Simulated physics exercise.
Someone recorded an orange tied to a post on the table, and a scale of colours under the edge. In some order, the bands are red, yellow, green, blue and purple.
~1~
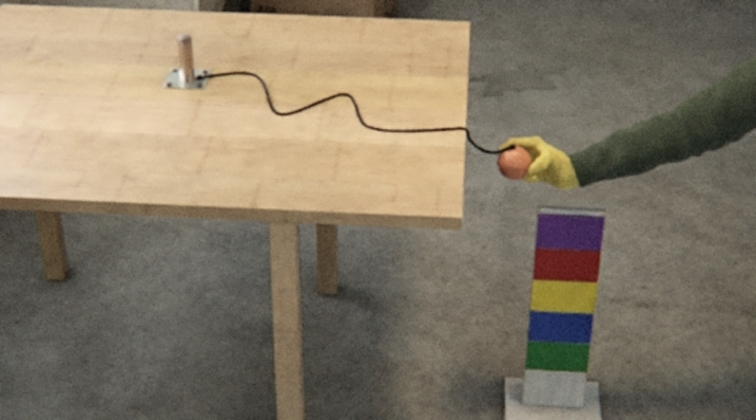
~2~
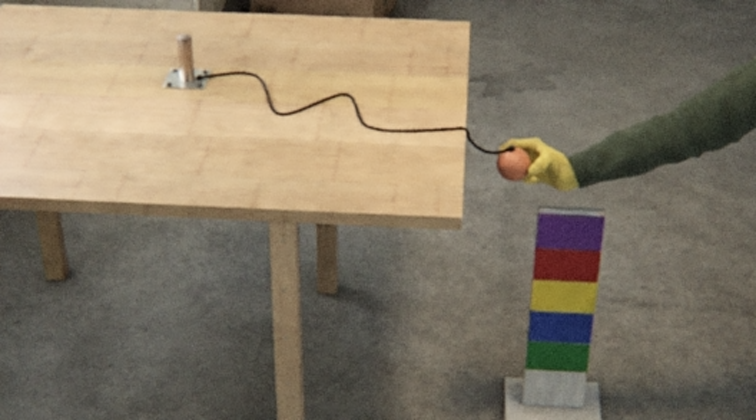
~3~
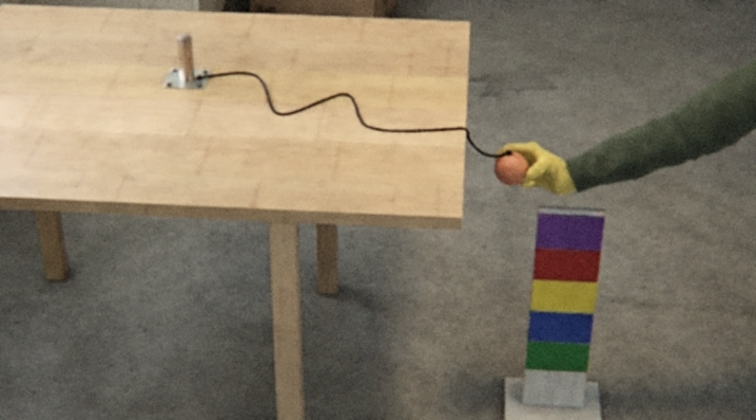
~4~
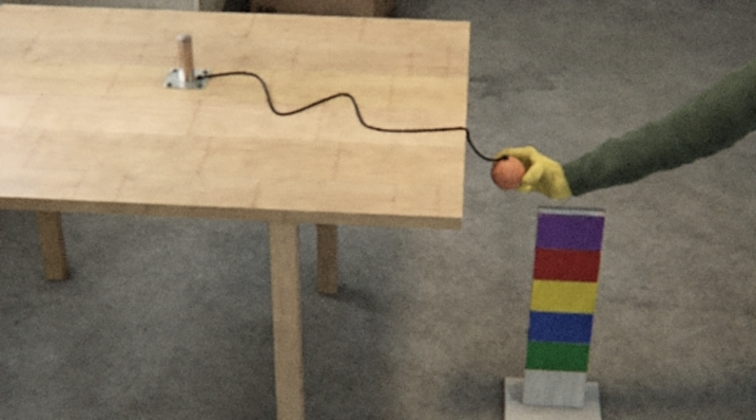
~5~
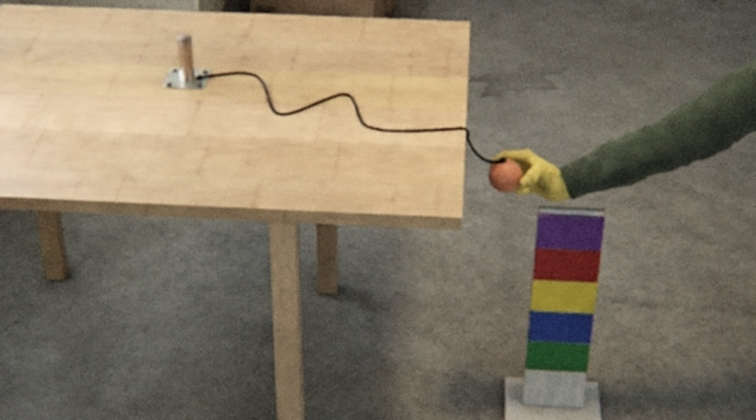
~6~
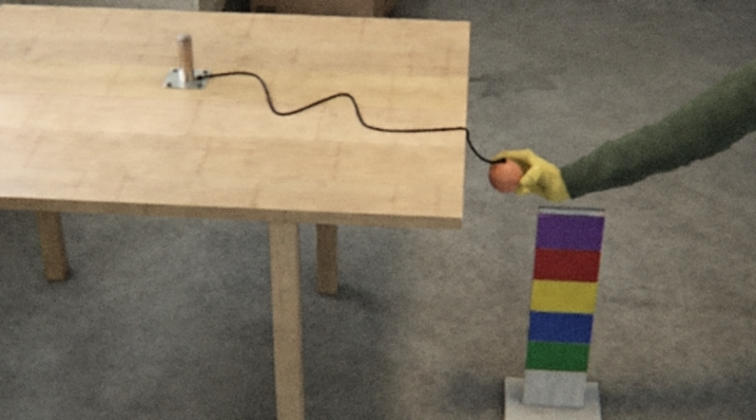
We see a yellow-gloved hand holding an orange ball-like object on a dark cord that runs across a wooden table to a post; the hand moves it slightly down and left, beside an upright strip of coloured bands.
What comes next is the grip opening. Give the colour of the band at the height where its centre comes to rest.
The band is yellow.
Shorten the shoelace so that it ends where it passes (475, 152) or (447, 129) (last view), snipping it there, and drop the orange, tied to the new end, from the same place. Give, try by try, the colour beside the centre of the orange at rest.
Cut one gives red; cut two gives purple.
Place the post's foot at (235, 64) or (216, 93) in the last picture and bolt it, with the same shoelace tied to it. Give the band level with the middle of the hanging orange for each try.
Answer, in order: Blue, blue.
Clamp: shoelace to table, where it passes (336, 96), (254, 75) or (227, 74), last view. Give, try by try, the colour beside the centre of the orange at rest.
First try purple, second try yellow, third try yellow.
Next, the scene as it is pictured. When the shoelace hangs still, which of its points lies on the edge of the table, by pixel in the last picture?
That spot is near (361, 120).
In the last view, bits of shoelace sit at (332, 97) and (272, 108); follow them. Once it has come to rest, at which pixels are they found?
Near (398, 108) and (324, 97).
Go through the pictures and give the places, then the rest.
The first frame shows orange (515, 163); purple (570, 234); red (567, 266); yellow (564, 298); blue (561, 328); green (558, 358).
The second frame shows orange (514, 164); shoelace through (237, 73) (270, 103) (327, 99) (361, 120) (436, 130).
The third frame shows orange (511, 168).
The fourth frame shows orange (508, 173); shoelace through (237, 73) (270, 103) (327, 99) (361, 120) (436, 130).
The fifth frame shows orange (505, 176).
The sixth frame shows orange (505, 176); shoelace through (237, 73) (270, 103) (327, 99) (361, 120) (436, 130).
Early on, orange near (466, 264); level with red.
Midway, orange near (445, 277); level with yellow.
Finally, orange near (461, 280); level with yellow. Its middle rests at the yellow band.
